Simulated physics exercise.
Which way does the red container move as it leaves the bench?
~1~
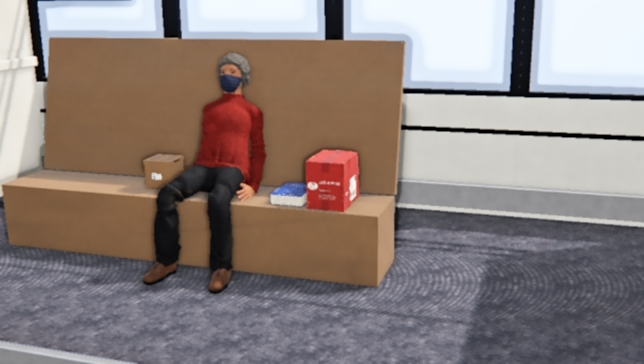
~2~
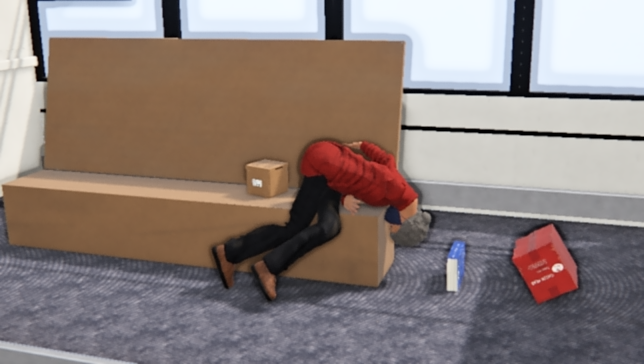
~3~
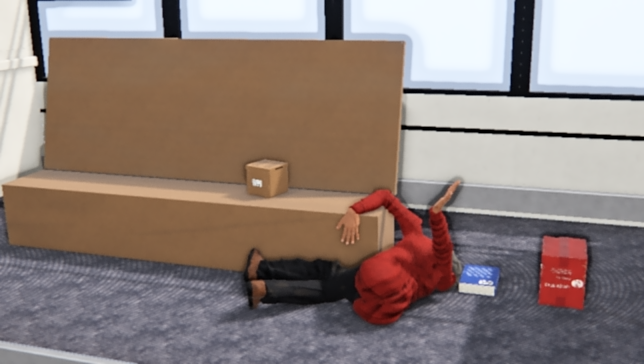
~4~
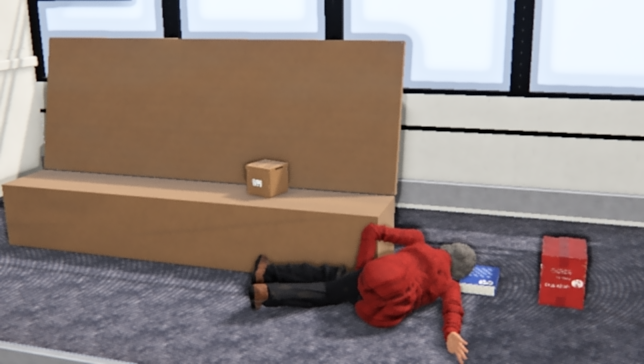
It moves to the right, going past the end of the bench and coming to rest on the floor.
